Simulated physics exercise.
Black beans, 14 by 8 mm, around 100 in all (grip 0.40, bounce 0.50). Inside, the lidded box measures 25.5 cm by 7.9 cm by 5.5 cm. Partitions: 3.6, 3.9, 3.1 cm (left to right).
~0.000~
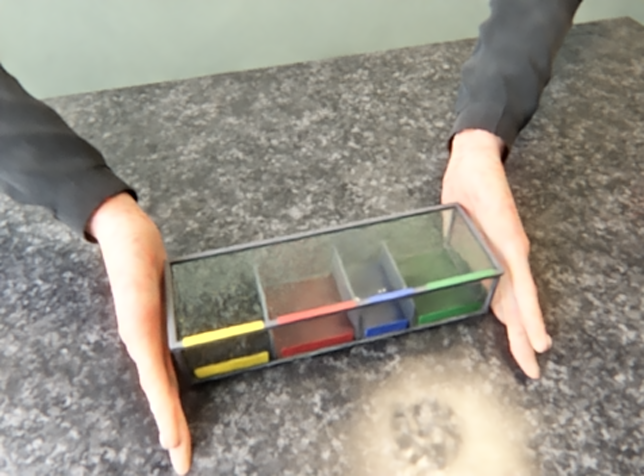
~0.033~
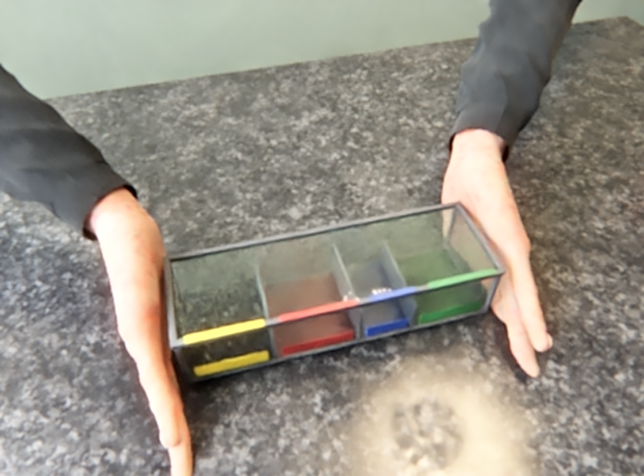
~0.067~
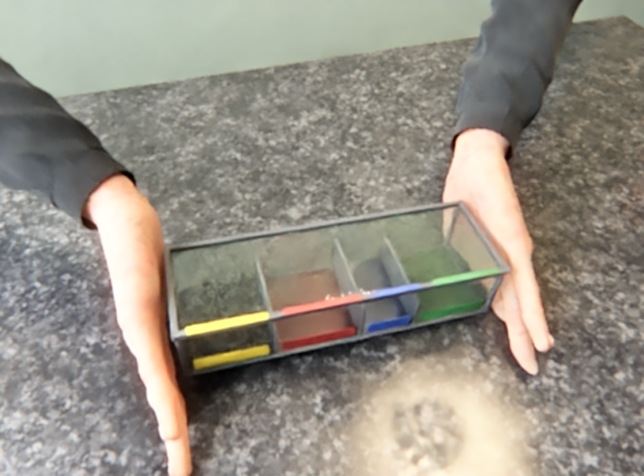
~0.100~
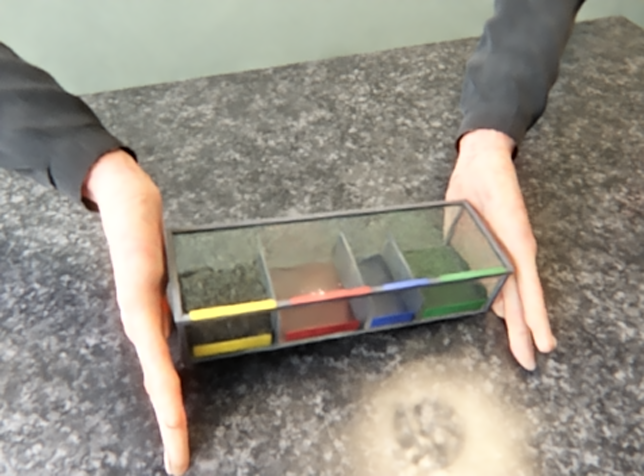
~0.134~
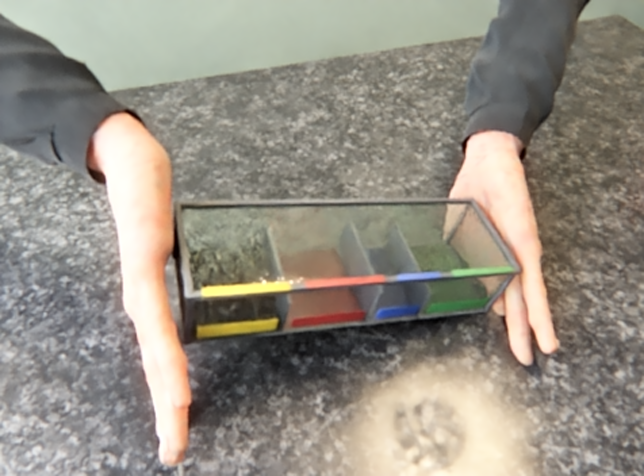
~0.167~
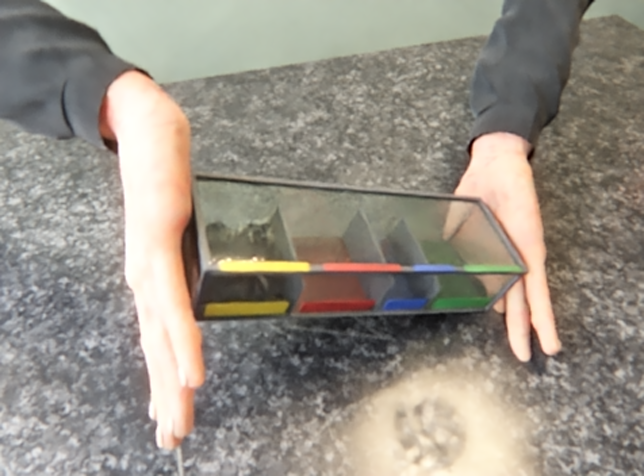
Two hands holding a clear lidded box with yellow, red, blue and green labels on a speckled countertop, raising its left end.
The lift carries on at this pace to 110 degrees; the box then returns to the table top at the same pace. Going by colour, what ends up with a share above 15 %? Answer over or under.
Red: Over, blue: Under, green: Over, yellow: Over.
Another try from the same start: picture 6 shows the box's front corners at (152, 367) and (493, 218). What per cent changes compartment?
In that case some 0 per cent.
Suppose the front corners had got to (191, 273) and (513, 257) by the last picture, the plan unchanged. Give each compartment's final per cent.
Red 25, blue 0, green 50, yellow 25.
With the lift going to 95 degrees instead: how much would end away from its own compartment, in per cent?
Some 55 per cent.
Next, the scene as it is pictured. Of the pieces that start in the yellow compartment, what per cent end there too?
Some 40 per cent.
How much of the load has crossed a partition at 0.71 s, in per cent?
Roughly 25 per cent.
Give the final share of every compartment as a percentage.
Red 35; blue 5; green 25; yellow 40.
Then, at 0.71 s, tilt 109 degrees; red 20 %, blue 5 %, yellow 75 %.
After 1.07 s, tilt 46 degrees; red 35 %, blue 5 %, green 25 %, yellow 40 %.
After 1.52 s, tilt 0 degrees; red 35 %, blue 5 %, green 25 %, yellow 40 %.
By 1.9 s all is still; red 35 %, blue 5 %, green 25 %, yellow 40 %.
